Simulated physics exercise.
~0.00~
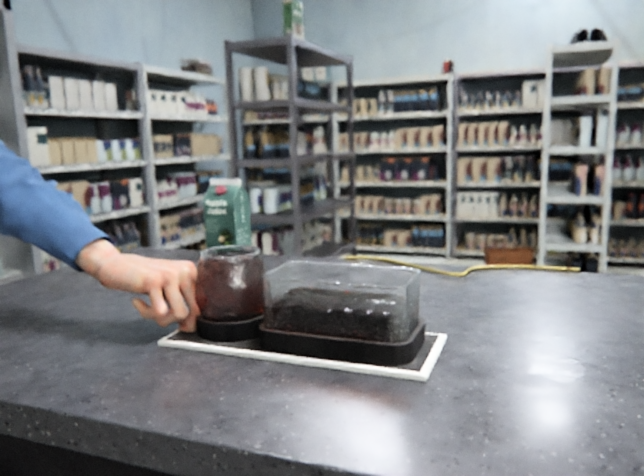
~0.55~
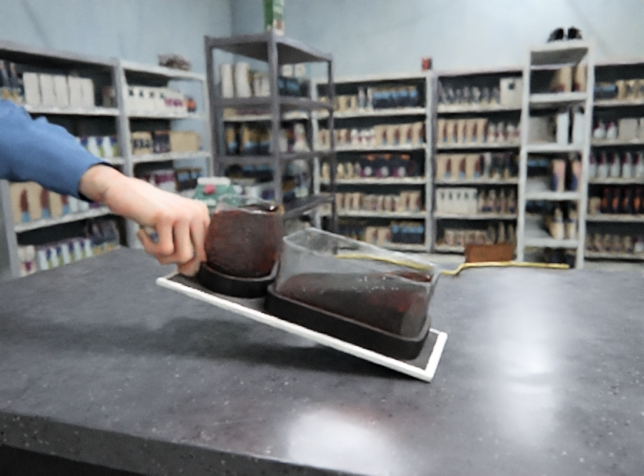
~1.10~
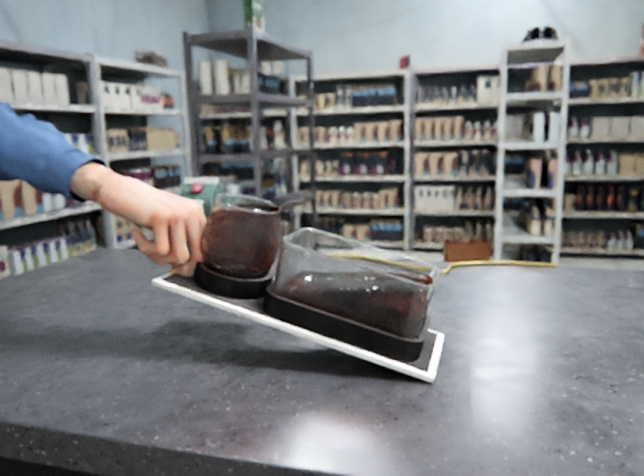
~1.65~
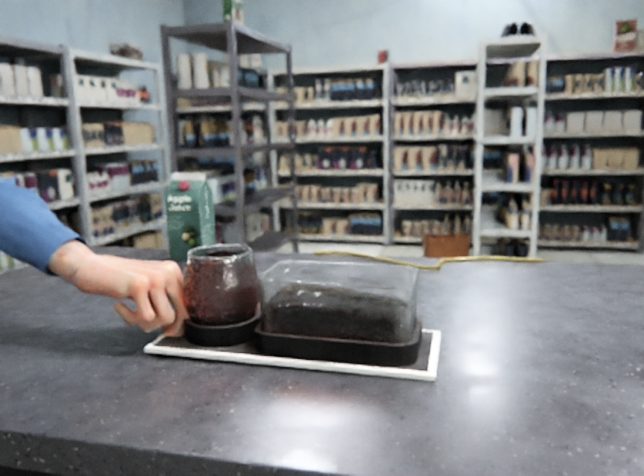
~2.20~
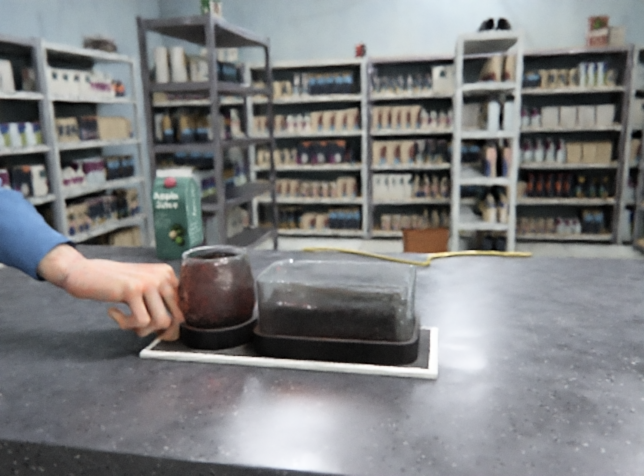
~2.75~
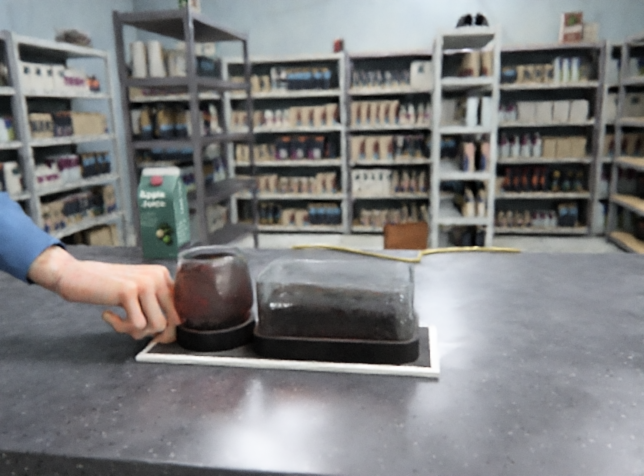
In a room lined with shelves of packaged goods, a white-edged tray rests on a dark speckled counter, carrying a round-bellied glass on the left and an oblong clear tub on the right, both holding dark liquid. A hand in a blue sleeve grips the tray's left edge and lifts it, tipping everything down toward the right. The liquid slants inside the tilted containers, which stay seated in their black holders. The hand then lowers the edge back to the counter. The tray ends flat, both containers upright, with the hand still beside the glass.
